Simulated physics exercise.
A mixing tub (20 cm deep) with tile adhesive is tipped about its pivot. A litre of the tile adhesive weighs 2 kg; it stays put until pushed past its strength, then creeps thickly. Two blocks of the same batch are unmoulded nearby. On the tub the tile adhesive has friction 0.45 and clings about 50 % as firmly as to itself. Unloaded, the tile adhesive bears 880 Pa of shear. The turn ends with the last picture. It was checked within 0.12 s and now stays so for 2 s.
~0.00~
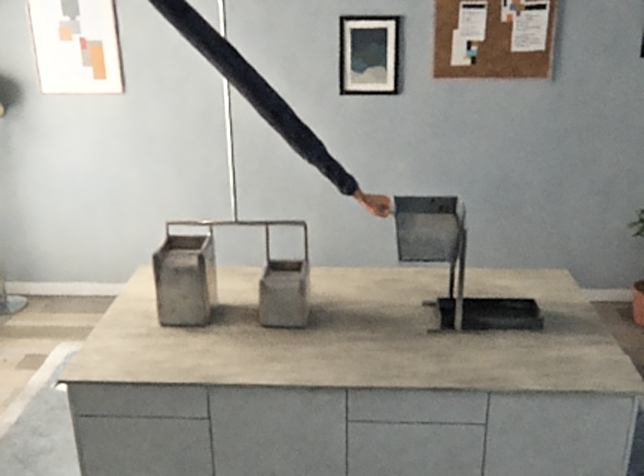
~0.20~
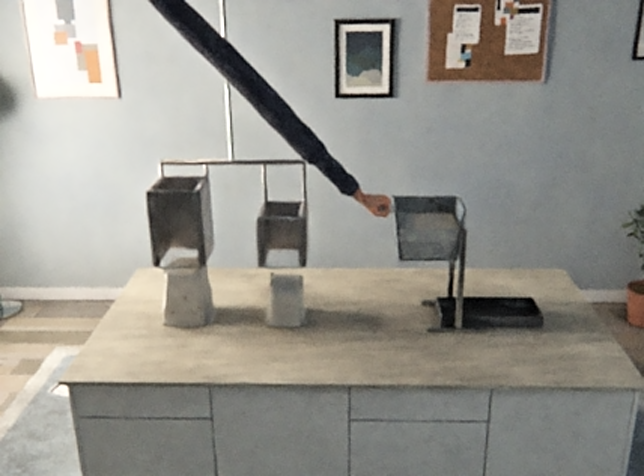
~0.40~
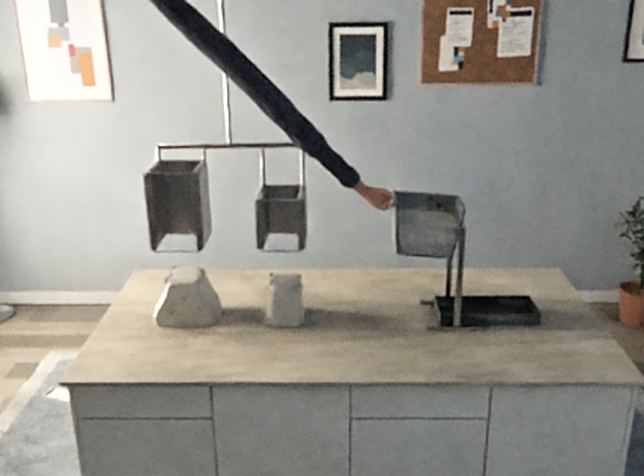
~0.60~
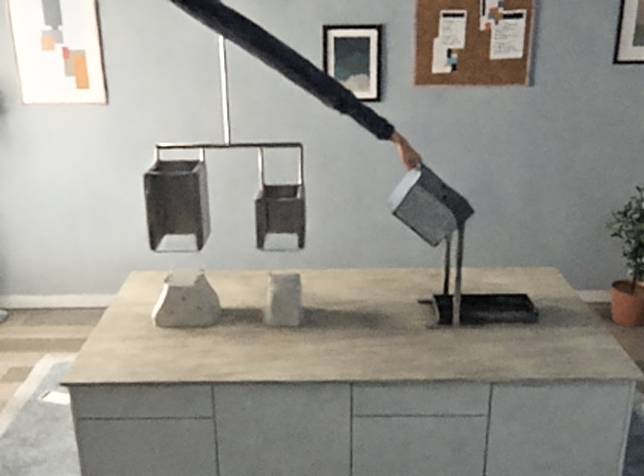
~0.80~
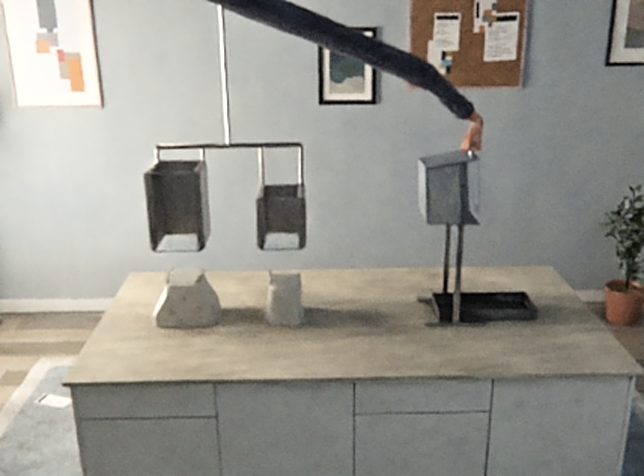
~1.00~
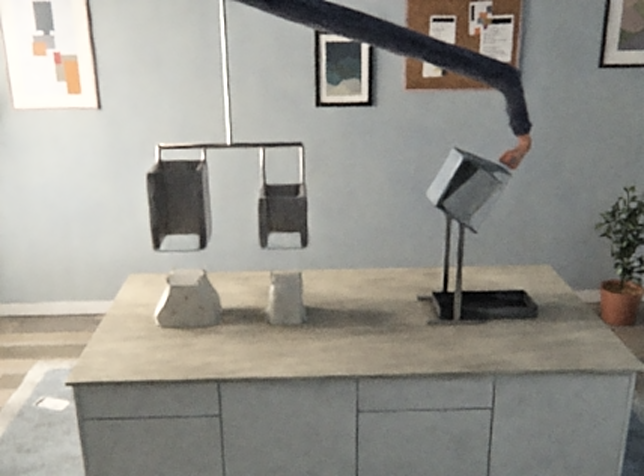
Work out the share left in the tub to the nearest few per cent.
Expect roughly 0 %.
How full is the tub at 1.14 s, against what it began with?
Some 35 per cent.
After 1.14 s, the tub is at 118 degrees and holds 35 %.
After 1.31 s, the tub is at 118 degrees and holds 0 %.
After 1.48 s, the tub is at 118 degrees and holds 0 %.
After 1.65 s, the tub is at 118 degrees and holds 0 %.
After 3.00 s, at the end, the tub is at 118 degrees and holds 0 %.
